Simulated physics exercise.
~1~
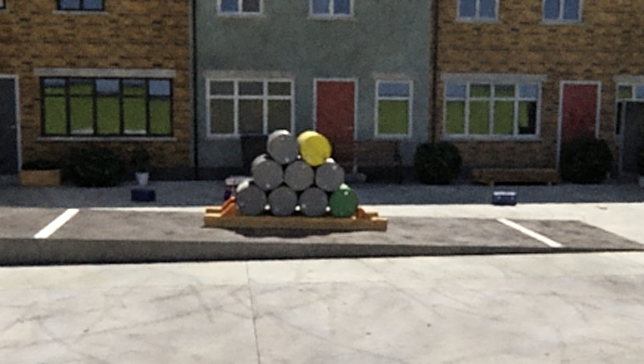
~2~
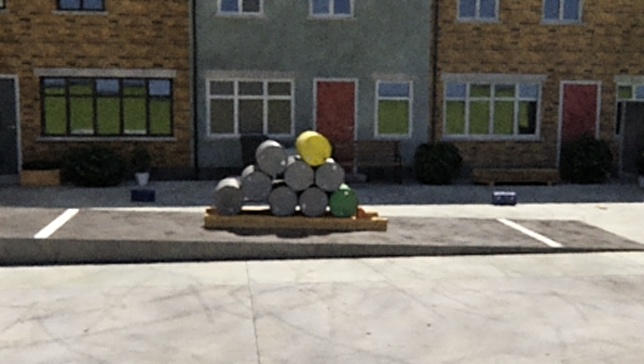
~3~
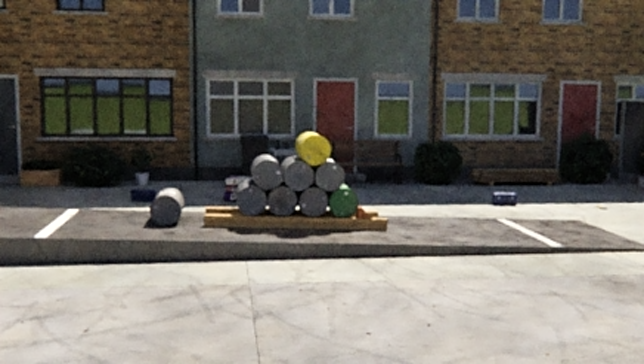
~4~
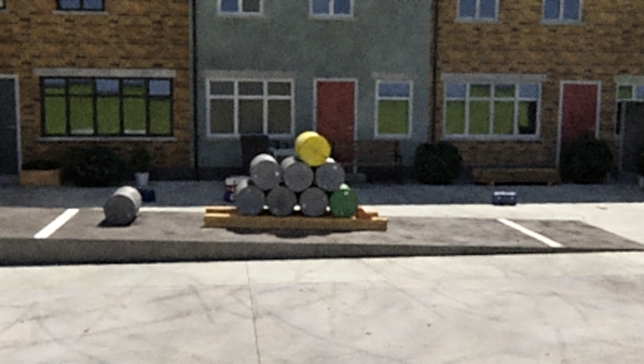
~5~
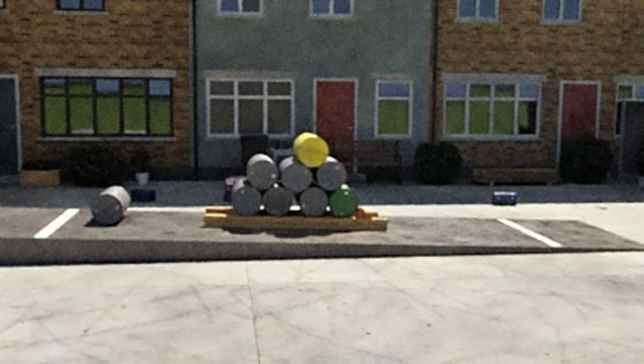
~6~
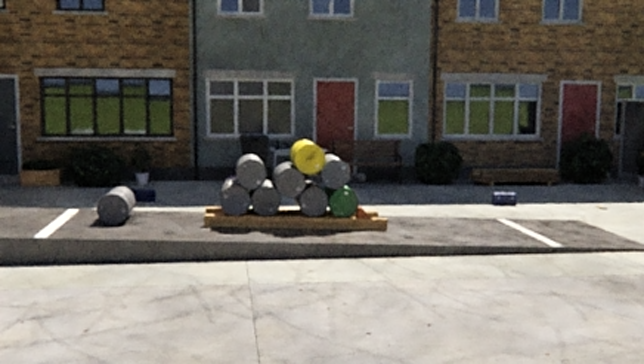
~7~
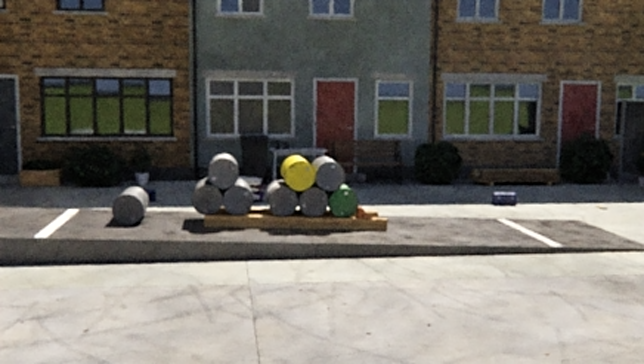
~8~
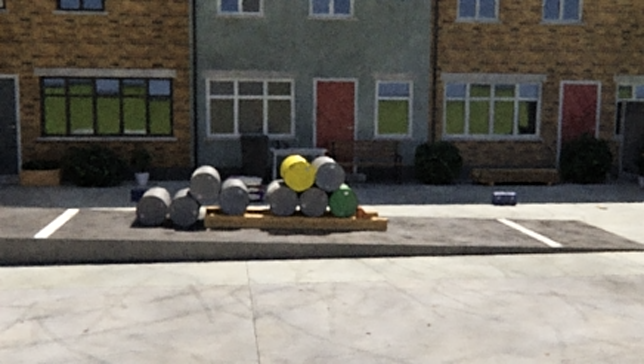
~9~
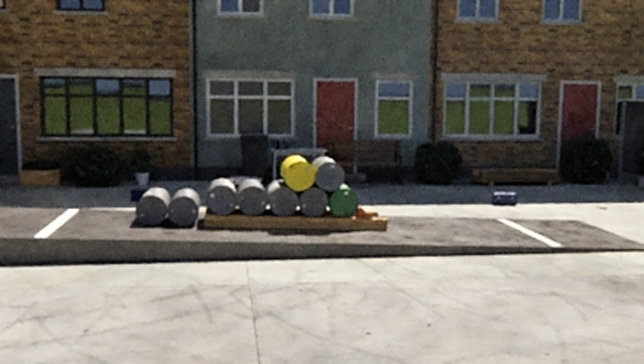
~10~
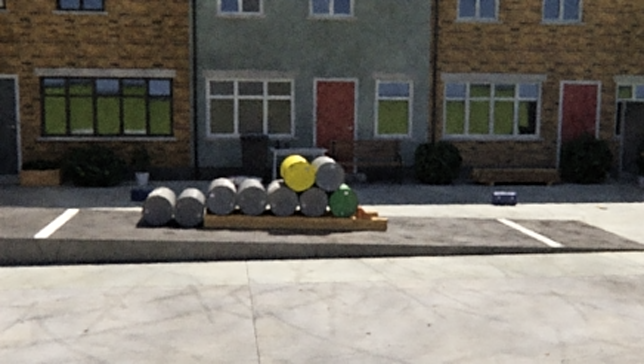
At first, grey drums, one green and one yellow, sit in a stack on low bearers between two white lines, with the yellow one at the top right. The bottom left drum rolls out to the left and off the bearers, while the upper grey drum drops into the row below. The loose drum slows just short of the left line and rolls back as the stack spreads leftward and yellow sinks. Another grey drum rolls off beside it, and a raised one settles down. Finally, two drums rest on the pad, while green stays on the bearers and yellow rests on other drums.
